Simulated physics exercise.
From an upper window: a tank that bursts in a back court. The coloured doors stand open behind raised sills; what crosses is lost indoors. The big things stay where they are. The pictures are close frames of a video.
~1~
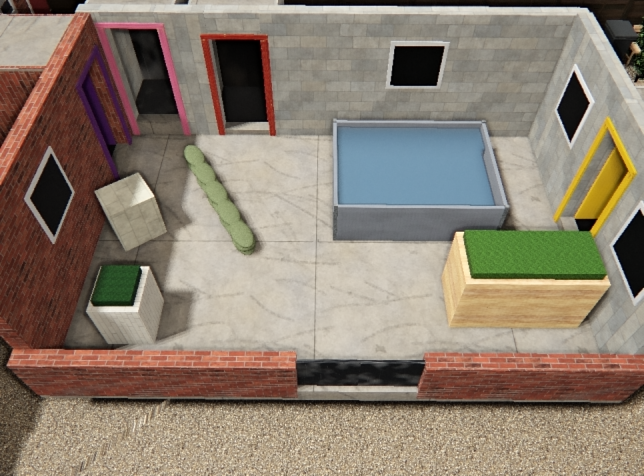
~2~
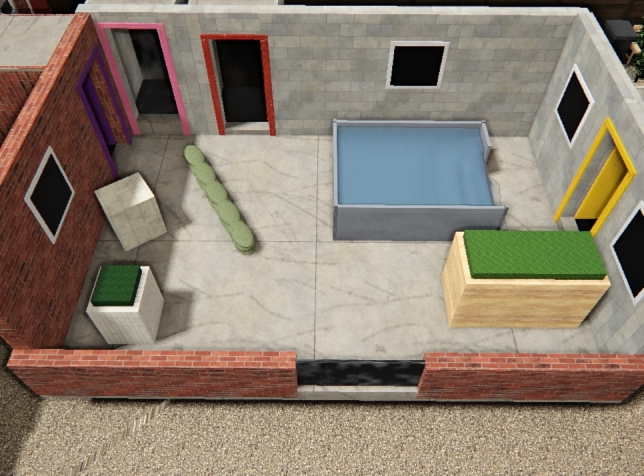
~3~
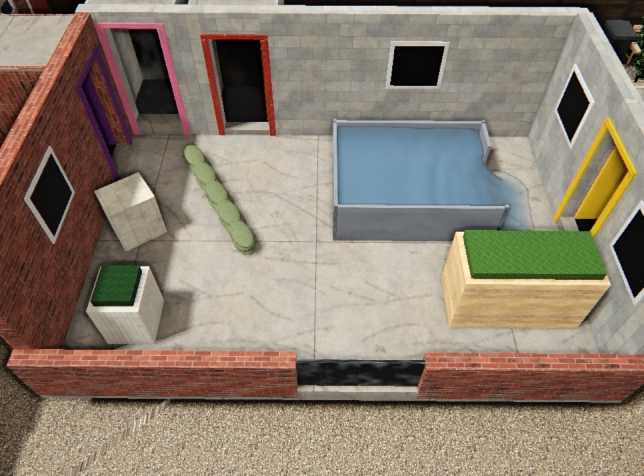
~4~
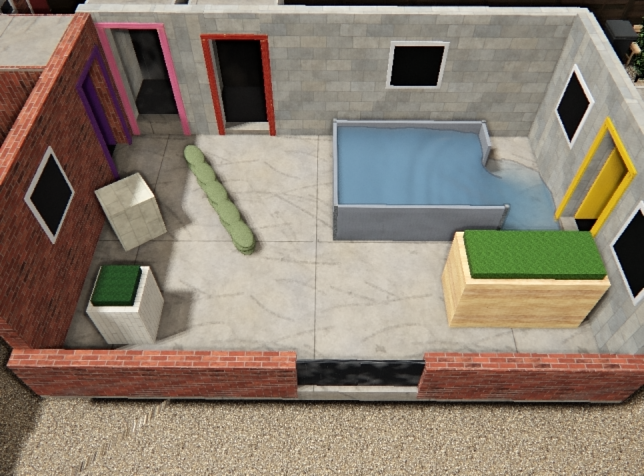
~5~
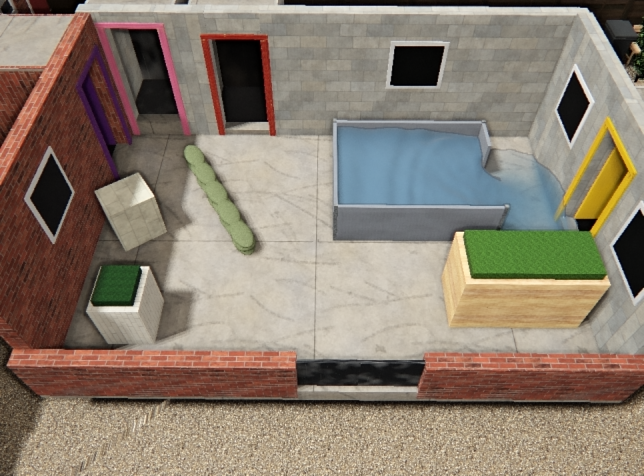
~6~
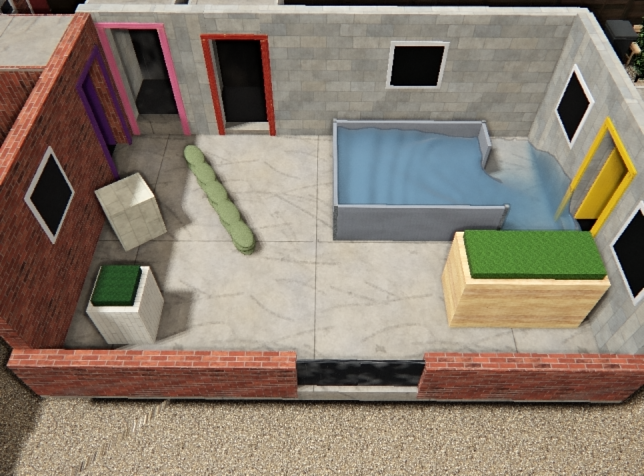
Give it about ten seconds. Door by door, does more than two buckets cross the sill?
One by one: The pink door stays under that; the purple door takes more than that; the yellow door takes more than that; the red door stays under that.
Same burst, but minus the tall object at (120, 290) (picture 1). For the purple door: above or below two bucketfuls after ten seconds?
Then: The purple door goes over.
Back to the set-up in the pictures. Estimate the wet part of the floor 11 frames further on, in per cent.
About 25 per cent.
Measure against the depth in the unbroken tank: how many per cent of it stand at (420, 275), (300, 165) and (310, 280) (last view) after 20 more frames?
Roughly 4, 4 and 6 per cent, in turn.
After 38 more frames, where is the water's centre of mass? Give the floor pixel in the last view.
Near (374, 222).
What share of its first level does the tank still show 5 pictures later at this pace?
Close to 68 %.
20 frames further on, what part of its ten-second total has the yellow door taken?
Close to 80 %.
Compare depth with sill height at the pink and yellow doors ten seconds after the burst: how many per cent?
About 20 and 70 per cent.
A moment on, water covers 15 % of the floor; the pink door not reached, the purple door not reached, the yellow door far over two buckets in, the red door not reached.
Next, water covers 25 % of the floor; the pink door not reached, the purple door not reached, the yellow door far over two buckets in, the red door not reached.
Then, water covers 60 % of the floor; the pink door wet at the sill, nothing in, the purple door not reached, the yellow door far over two buckets in, the red door wet at the sill, nothing in.
Later, water covers 90 % of the floor; the pink door wet at the sill, nothing in, the purple door over two buckets in, the yellow door far over two buckets in, the red door wet at the sill, nothing in.
In the end, water covers 95 % of the floor; the pink door wet at the sill, nothing in, the purple door far over two buckets in, the yellow door far over two buckets in, the red door wet at the sill, nothing in.
